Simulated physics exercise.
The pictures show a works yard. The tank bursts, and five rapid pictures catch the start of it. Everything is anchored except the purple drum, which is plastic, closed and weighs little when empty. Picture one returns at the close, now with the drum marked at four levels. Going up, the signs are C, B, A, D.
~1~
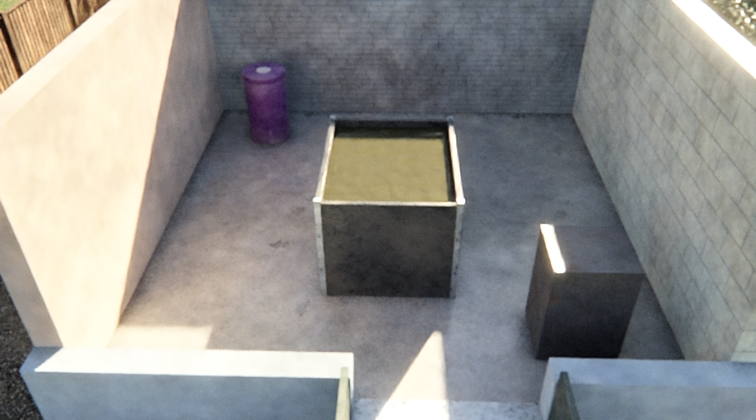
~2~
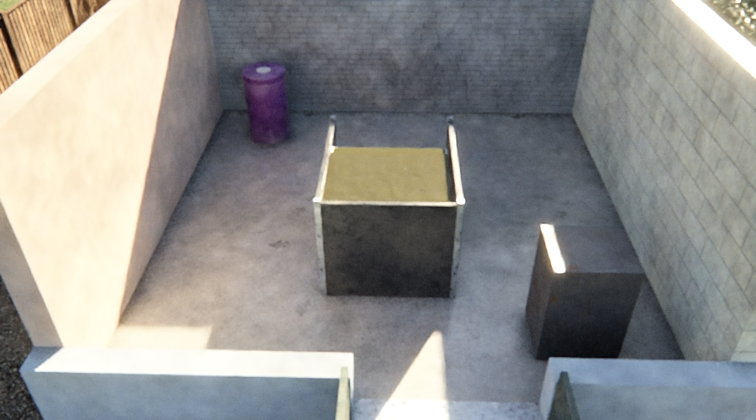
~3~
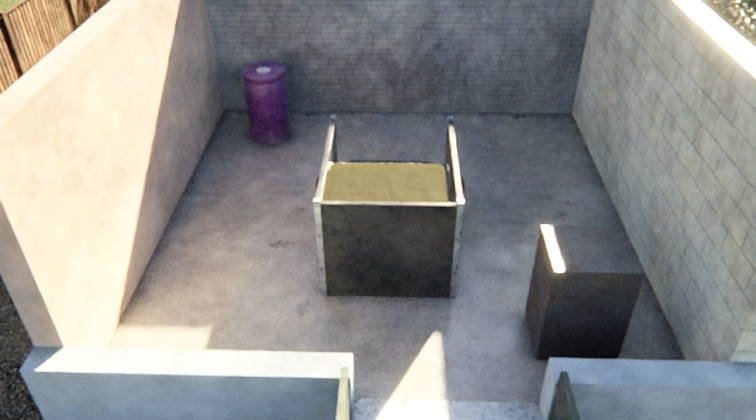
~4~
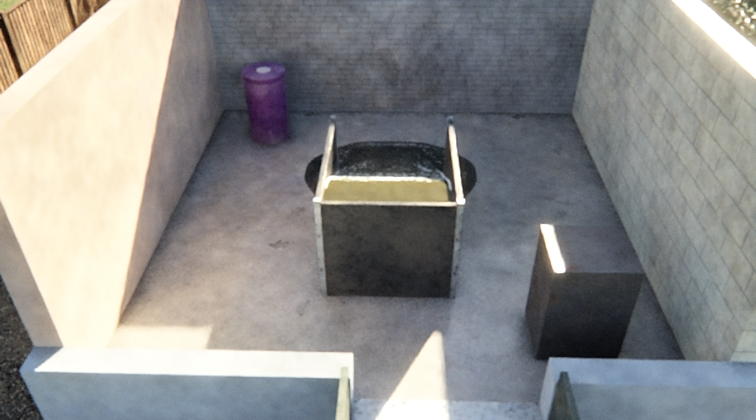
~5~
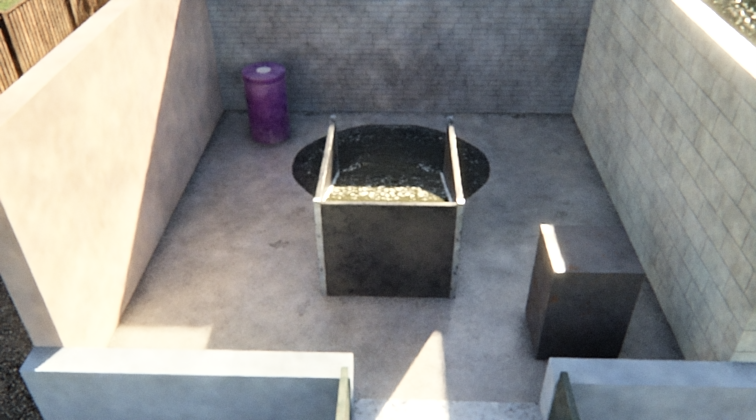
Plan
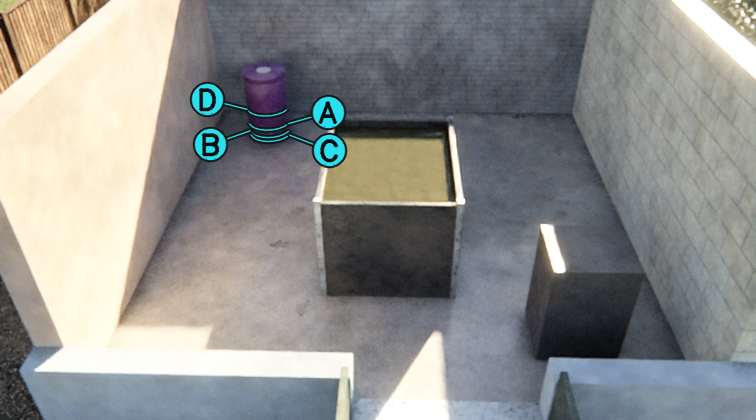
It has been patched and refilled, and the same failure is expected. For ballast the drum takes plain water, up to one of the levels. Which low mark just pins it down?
The answer is line D.
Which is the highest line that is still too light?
That is line A.
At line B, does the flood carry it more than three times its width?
Yes.
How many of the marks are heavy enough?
One of the four.
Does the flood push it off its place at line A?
Yes, it does.
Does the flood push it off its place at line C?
Yes, that goes wrong.
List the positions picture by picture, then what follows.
Lid of the purple drum at (264, 70); tank full, its middle at (390, 164); open gate at (450, 360).
Water covers 2 % of the ground, mostly out of sight from here.
Water covers 6 % of the ground, mostly out of sight from here.
Water covers 10 % of the ground, mostly out of sight from here.
Lid of the purple drum at (264, 70); water covers 15 % of the ground and is seen nearest the drum at (305, 152).
On the marked copy, A at (266, 130); B at (267, 137); C at (267, 141); D at (264, 116); from the bottom up C, B, A, D.
If A is chosen, it is pushed about twice its own width away.
If B is chosen, it is pushed about 5 times its own width away.
If C is chosen, it is pushed about 7 times its own width away.
If D is chosen, it shifts by a finger or two and stays.
